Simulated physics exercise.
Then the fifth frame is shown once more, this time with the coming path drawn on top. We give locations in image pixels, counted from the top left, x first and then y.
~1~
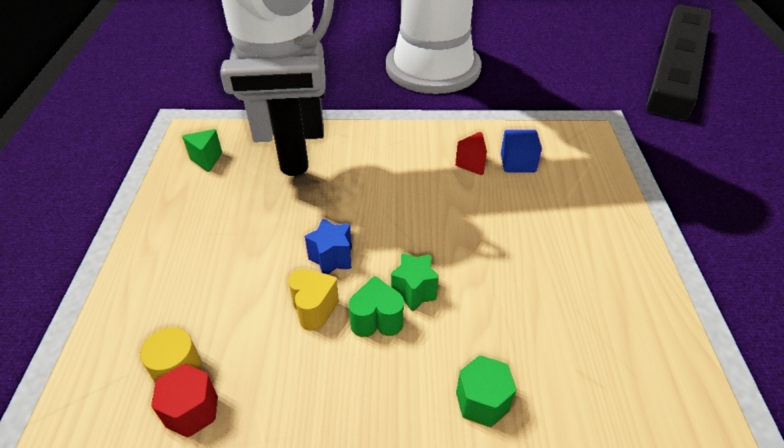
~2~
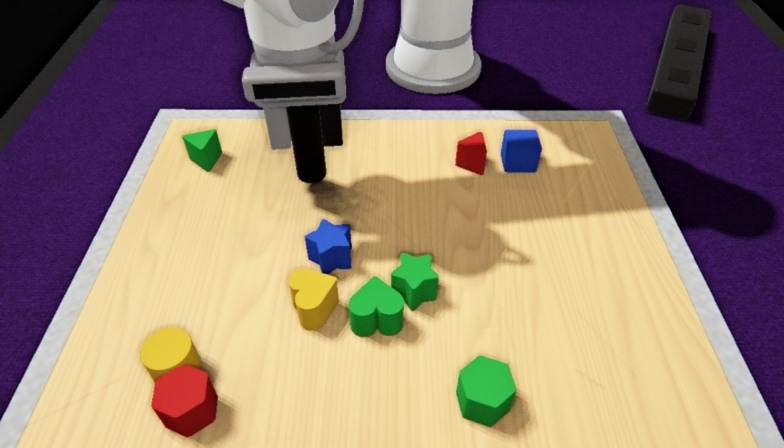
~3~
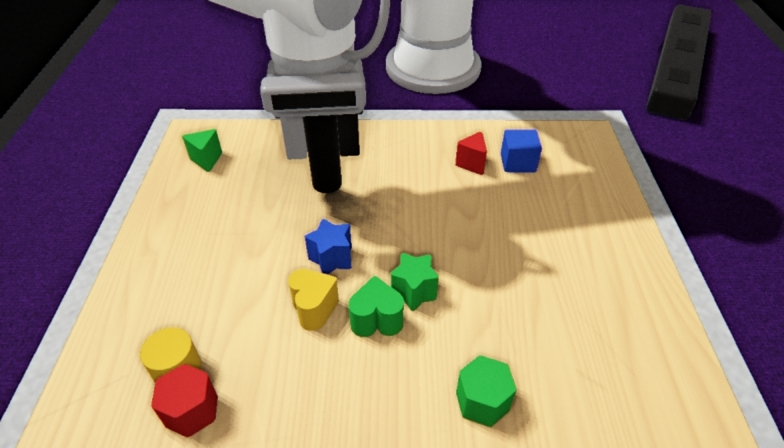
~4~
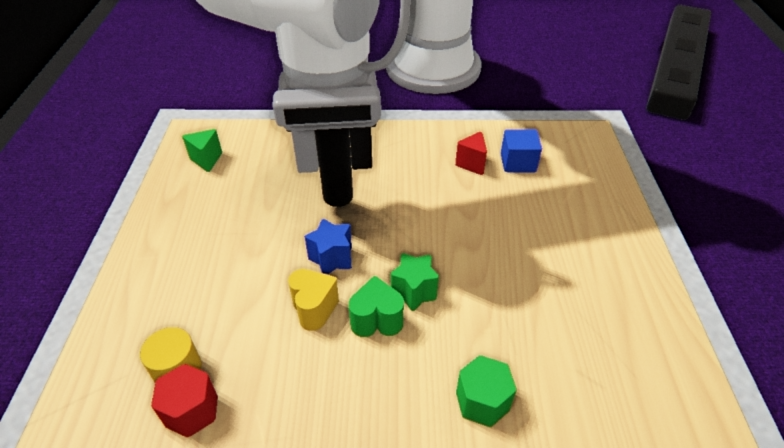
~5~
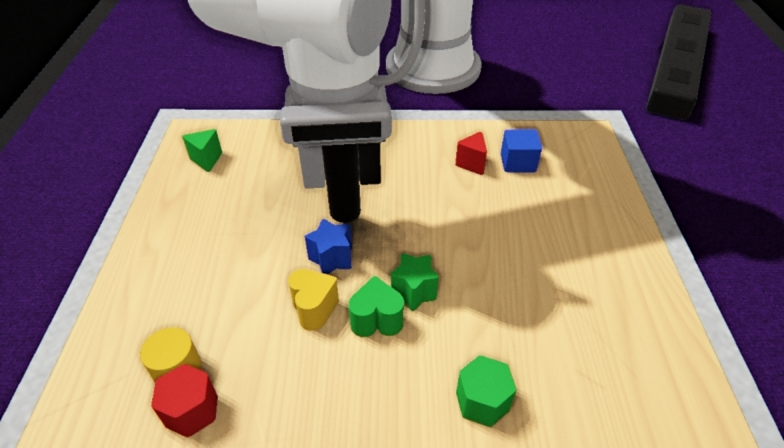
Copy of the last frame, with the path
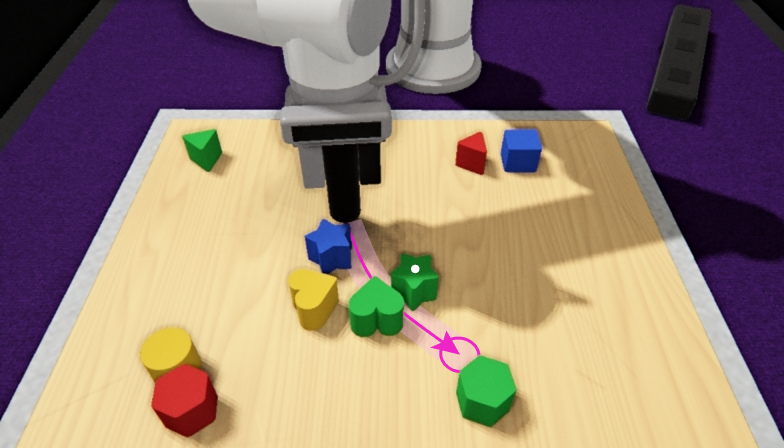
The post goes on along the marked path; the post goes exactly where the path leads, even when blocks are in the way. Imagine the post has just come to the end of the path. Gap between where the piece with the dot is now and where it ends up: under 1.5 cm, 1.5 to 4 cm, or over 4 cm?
It moves between 1.5 and 4 cm.
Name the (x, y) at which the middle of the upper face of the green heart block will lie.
For the centre of its top, I'd go with (387, 325).
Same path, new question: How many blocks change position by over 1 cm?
In total, three or more blocks get moved by over 1 cm.
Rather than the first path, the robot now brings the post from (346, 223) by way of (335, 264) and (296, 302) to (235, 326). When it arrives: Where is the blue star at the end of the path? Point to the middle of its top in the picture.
Its top middle is near (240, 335).
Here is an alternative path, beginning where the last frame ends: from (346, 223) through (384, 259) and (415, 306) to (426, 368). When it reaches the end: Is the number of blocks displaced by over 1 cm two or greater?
No - that is not the case.
The line goes from (346, 223) by way of (365, 267) and (403, 312) to (460, 354); the dot is on the green star.
The first path, step by step. One third of the way, post (365, 257); blue star (328, 249), turned 60° clockwise.
Two thirds of the way, post (404, 303); blue star (328, 250), turned 65° clockwise; green heart block (381, 322), turned 55° clockwise; green star (436, 277), turned 50° anticlockwise.
At the end, post (461, 345); blue star (328, 250), turned 65° clockwise; green heart block (387, 325), turned 85° clockwise; green star (444, 280), turned 85° anticlockwise; green six-sided block unmoved.
